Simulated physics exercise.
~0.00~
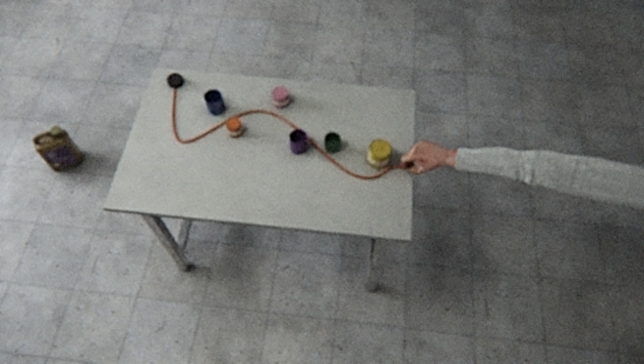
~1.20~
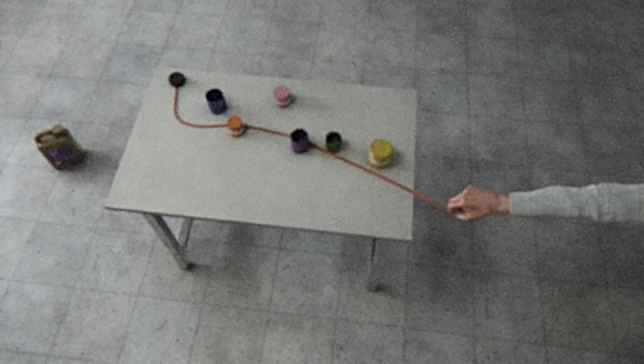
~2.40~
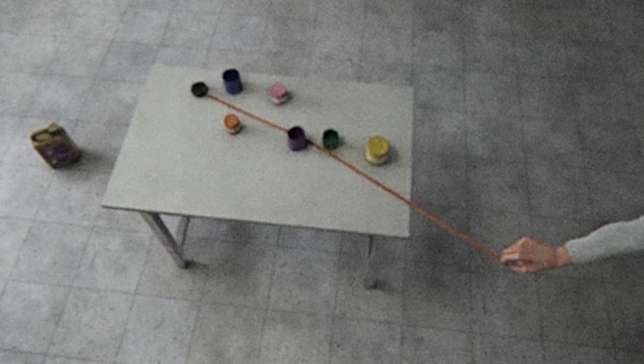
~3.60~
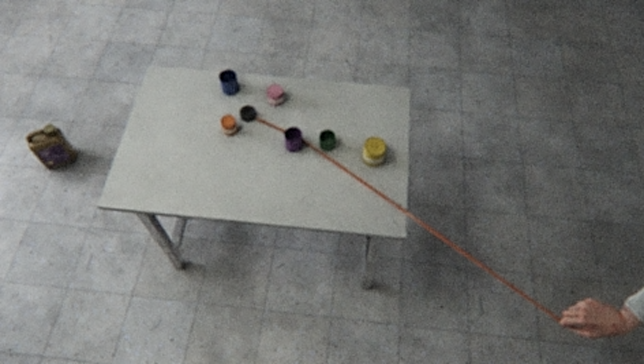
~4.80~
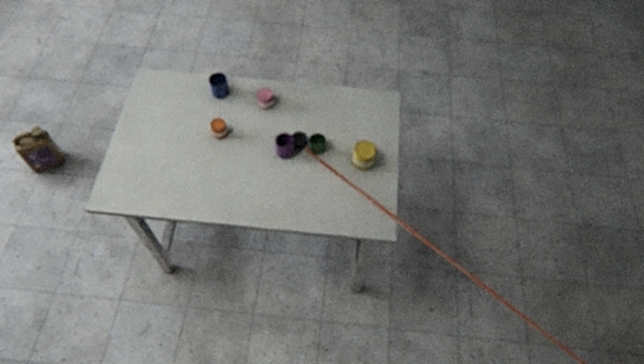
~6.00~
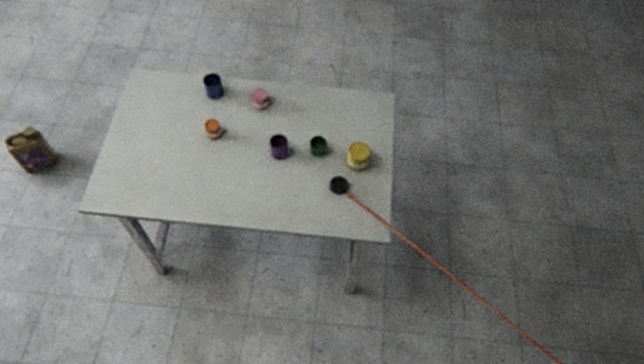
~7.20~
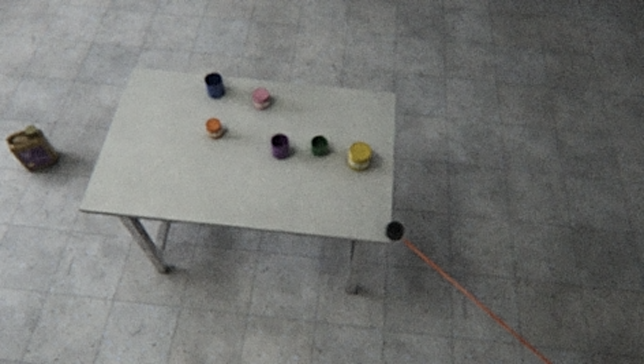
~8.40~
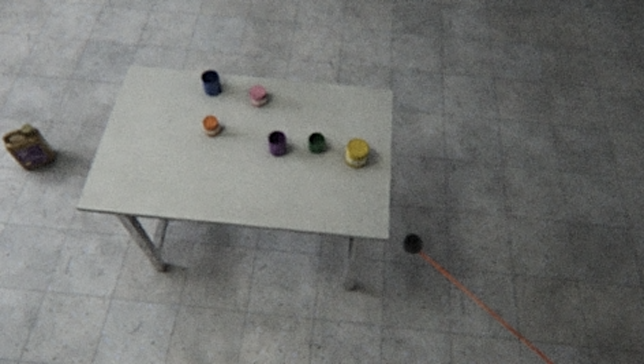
A hand pulls an orange cord rightwards, dragging a small black object off a cluttered table.
